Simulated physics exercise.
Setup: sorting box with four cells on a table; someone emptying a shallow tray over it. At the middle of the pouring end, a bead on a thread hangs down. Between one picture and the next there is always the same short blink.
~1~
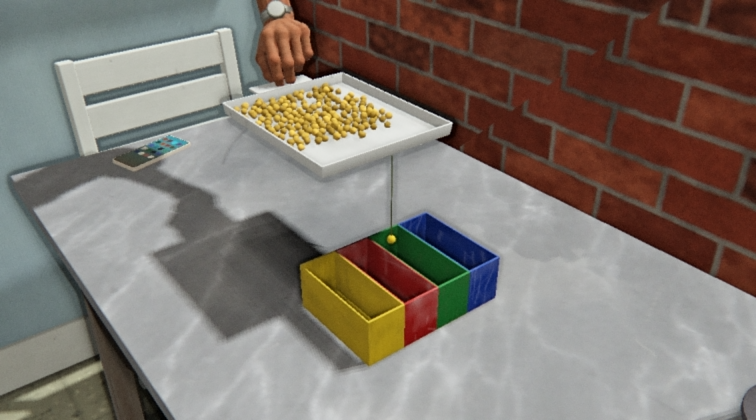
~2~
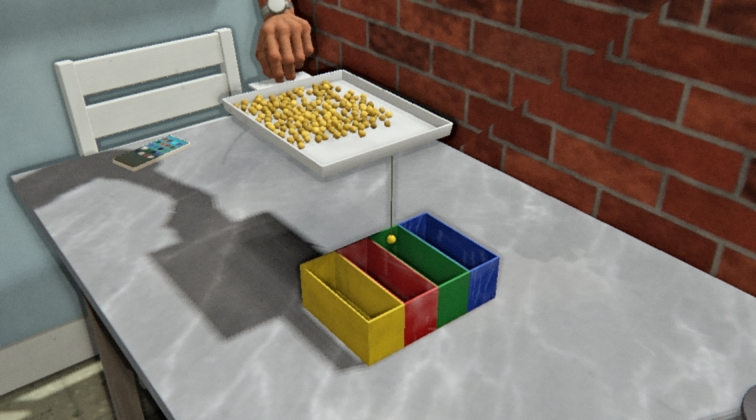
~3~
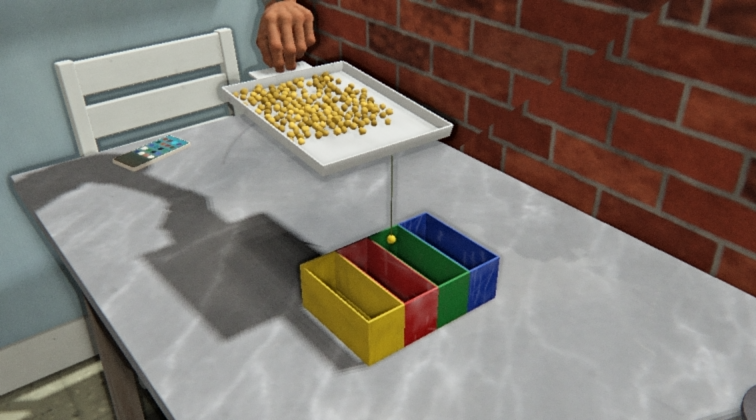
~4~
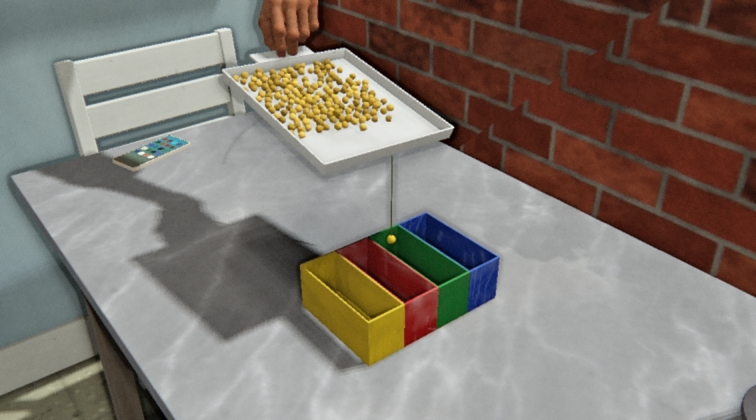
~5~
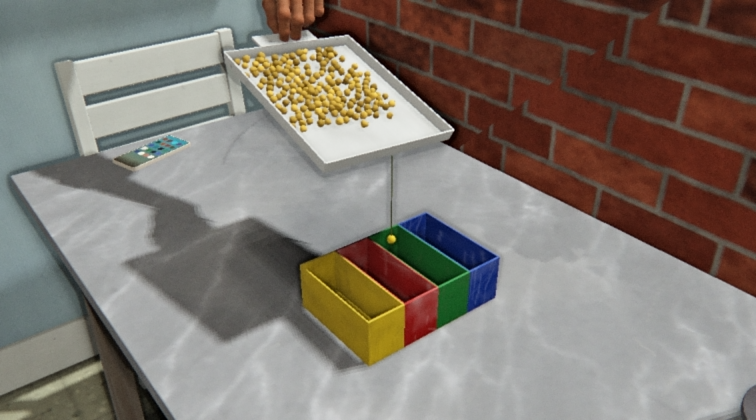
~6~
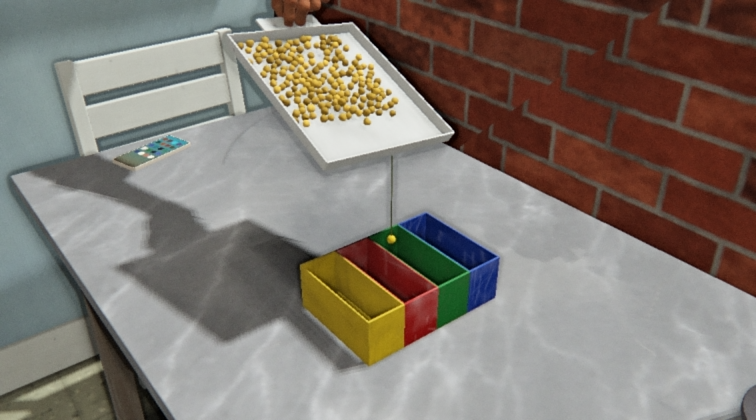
On a marble-topped table by a brick wall, a four-coloured sorting box sat beneath a white tray of small yellow balls, while a hand steadily raised the tray's far end, making it slope more steeply.
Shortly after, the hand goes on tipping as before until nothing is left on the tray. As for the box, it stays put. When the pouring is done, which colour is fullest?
Fullest: The blue cell.
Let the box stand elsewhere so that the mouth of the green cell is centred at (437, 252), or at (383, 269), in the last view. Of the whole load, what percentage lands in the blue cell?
Trial 1 about 40 %, trial 2 about 20 %.
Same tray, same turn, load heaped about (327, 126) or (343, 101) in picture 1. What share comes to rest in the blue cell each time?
About 40 % and 40 %.
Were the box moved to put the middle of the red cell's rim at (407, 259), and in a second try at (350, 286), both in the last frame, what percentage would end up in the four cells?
90 % for the first, 40 % for the second.
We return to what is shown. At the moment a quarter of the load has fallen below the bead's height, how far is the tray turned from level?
Somewhere near 90°.
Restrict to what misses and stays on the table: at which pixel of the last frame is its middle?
Near (520, 285).
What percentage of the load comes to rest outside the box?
Close to 20 per cent.
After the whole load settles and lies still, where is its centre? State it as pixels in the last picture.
Once nothing moves, the middle sits near (451, 290).
Just after the last frame, tray tipped steeply; the larger part on the tray; roughly a quarter falling or outside the box.
A moment on, tray tipped past a quarter turn; roughly two thirds on the tray; about a tenth in the blue cell; about a tenth in the red cell; about a tenth in the green cell; just a few in the yellow cell; about a tenth falling or outside the box.
Further on, tray tipped past a quarter turn; roughly a third in the blue cell; roughly a quarter in the green cell; about a tenth in the red cell; just a few in the yellow cell; roughly a quarter falling or outside the box.
When it is over, tray tipped past a quarter turn; roughly a third in the blue cell; roughly a quarter in the green cell; about a tenth in the red cell; just a few in the yellow cell; roughly a quarter outside the box.
